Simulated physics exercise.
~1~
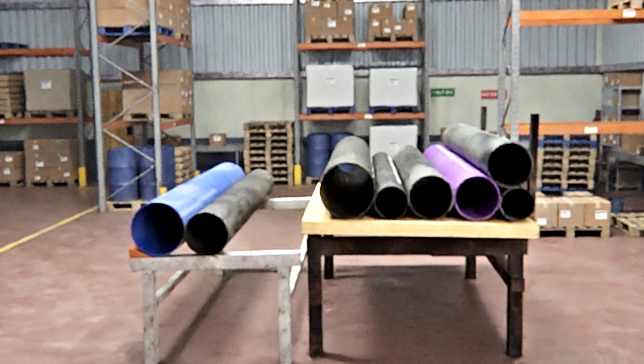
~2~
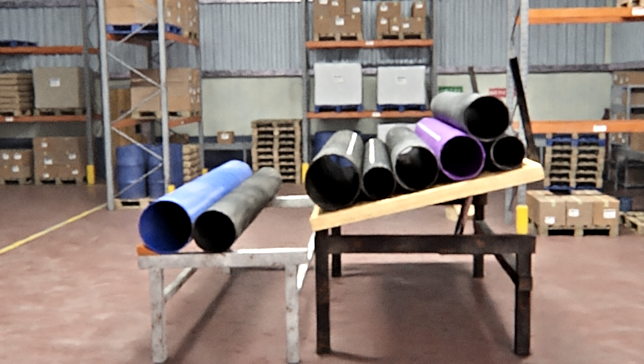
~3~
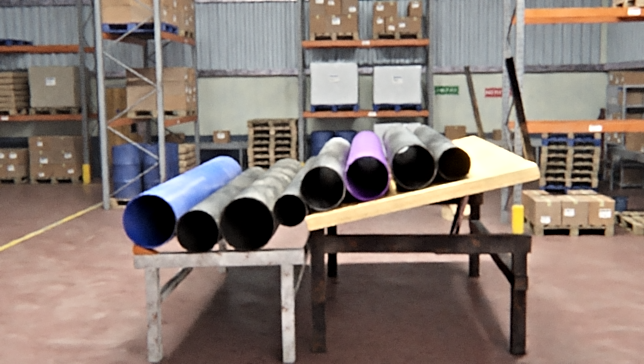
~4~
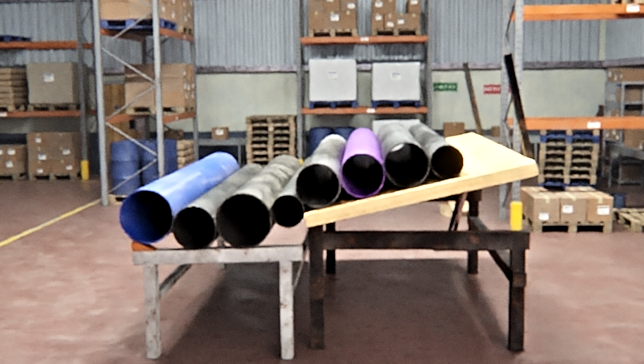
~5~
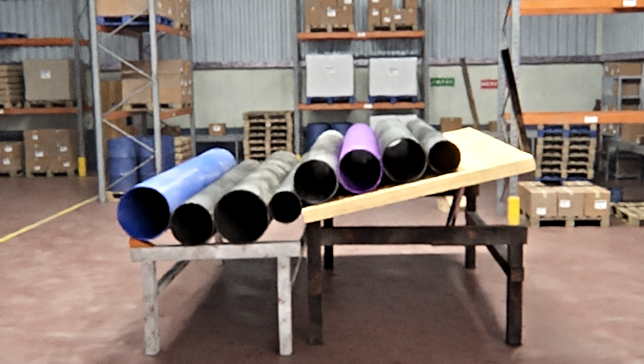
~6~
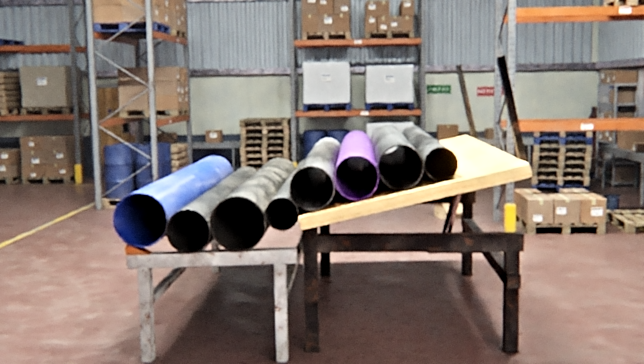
In a warehouse, a wooden deck tilting up and pipes rolling left against others on a rack, purple resting on the slope.
